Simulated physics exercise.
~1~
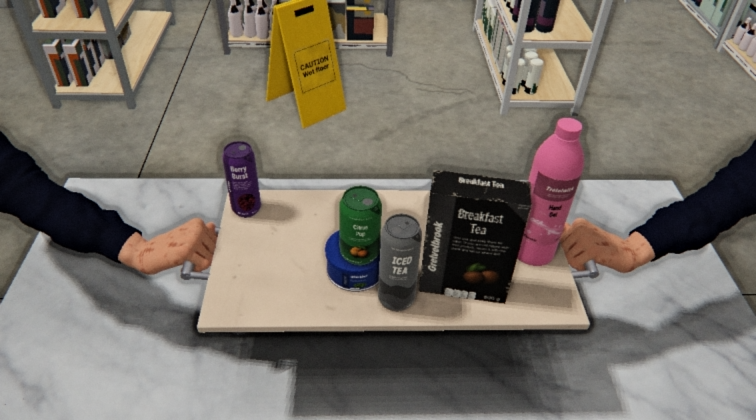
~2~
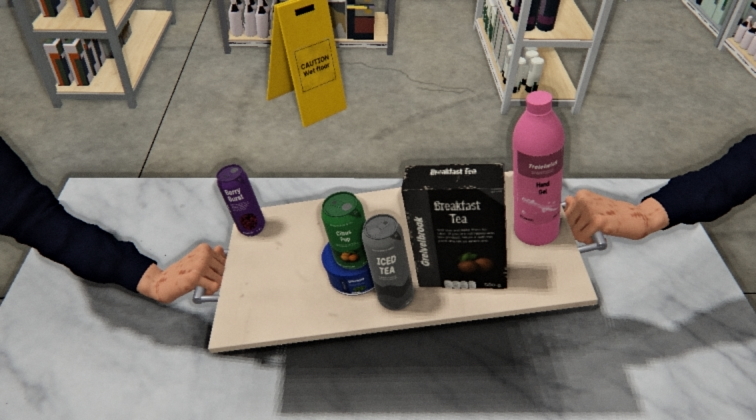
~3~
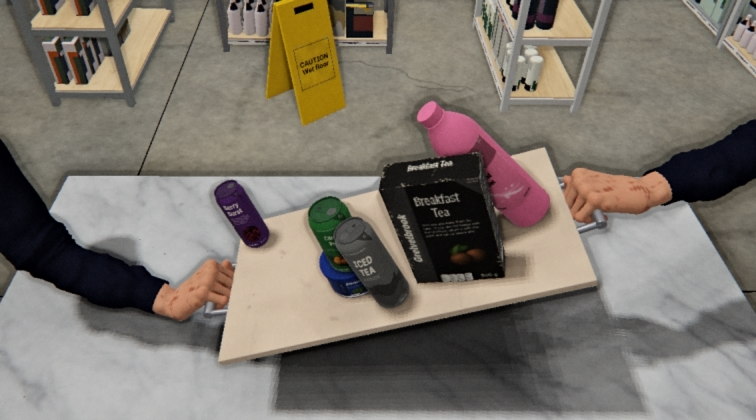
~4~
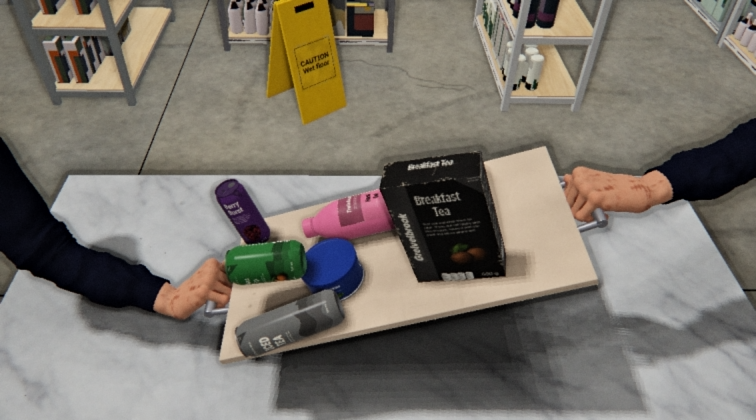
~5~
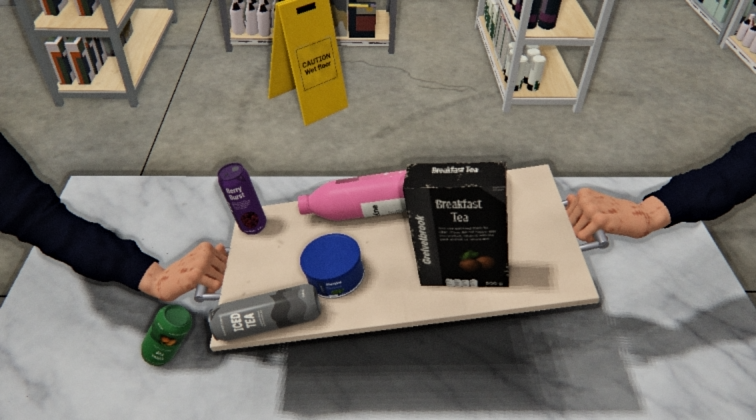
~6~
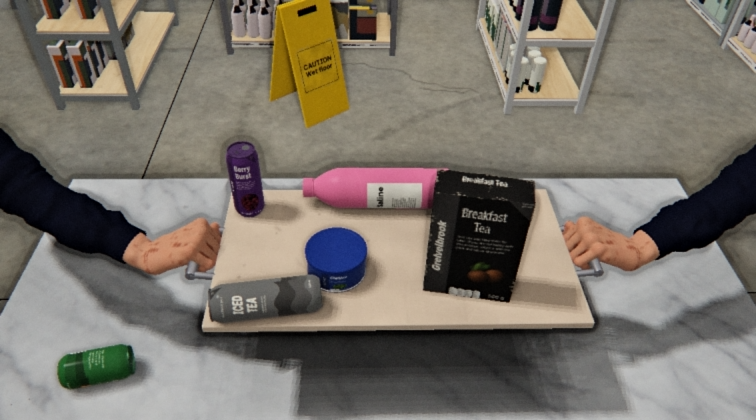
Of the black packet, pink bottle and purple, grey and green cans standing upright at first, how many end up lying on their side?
Three of them end up lying on their side, namely the grey can, the pink bottle and the green can, which has left the tray.
